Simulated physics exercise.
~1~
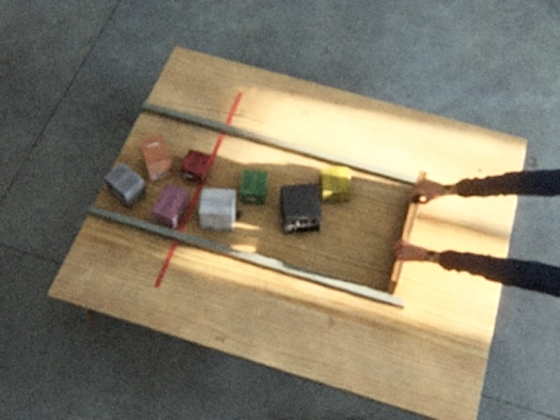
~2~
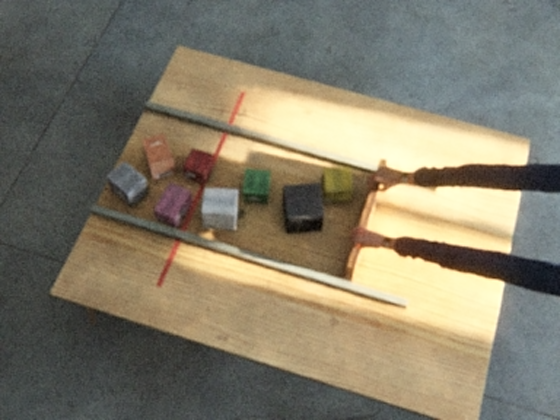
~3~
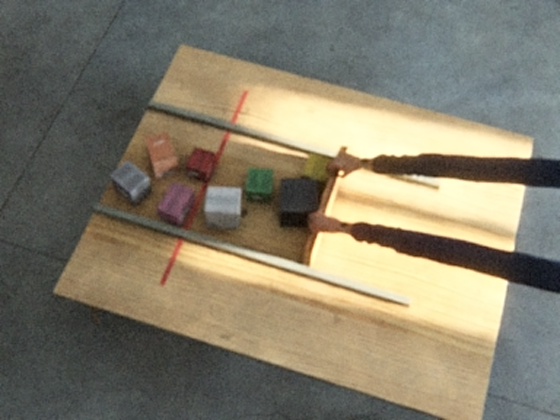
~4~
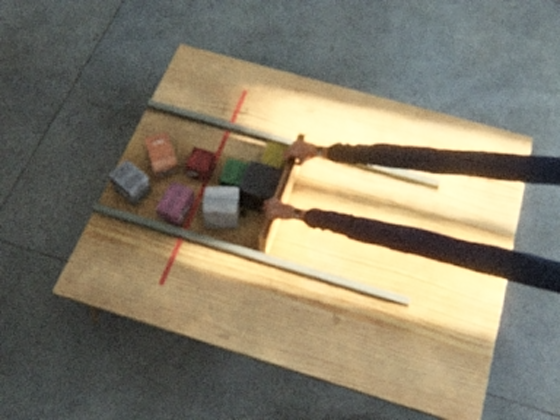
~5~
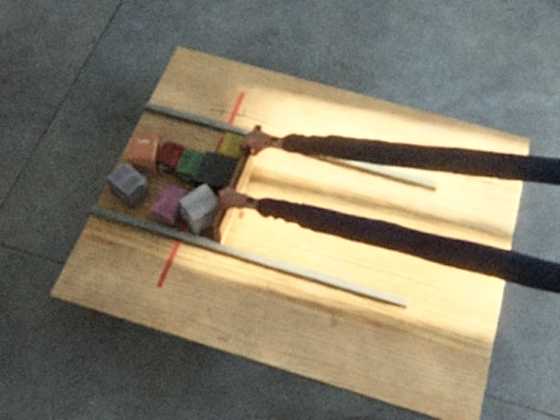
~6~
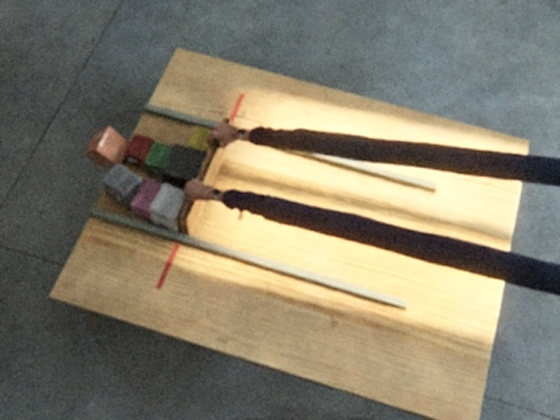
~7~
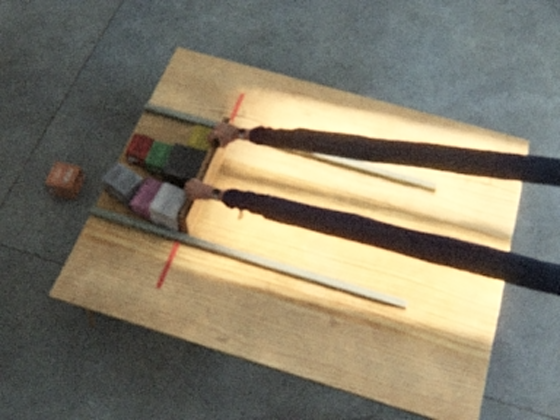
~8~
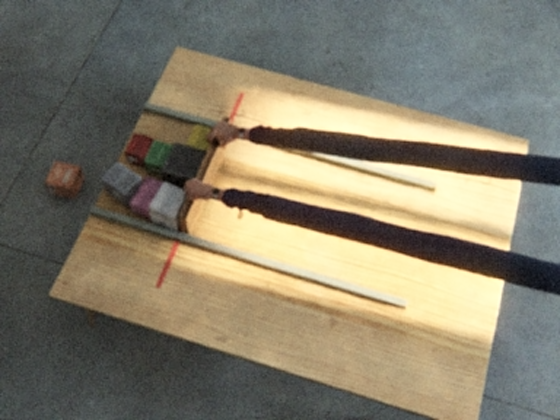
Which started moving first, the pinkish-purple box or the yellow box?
The yellow box started moving first, while the pinkish-purple one only shifted later, once the plank had pushed the boxes together farther left.
Two hands pushed a plank left across a wooden deck between two rails, gathering a jumble of coloured boxes and shoving them toward the far end, until the orange one tipped over the edge and ended up on the floor while the others stayed on.
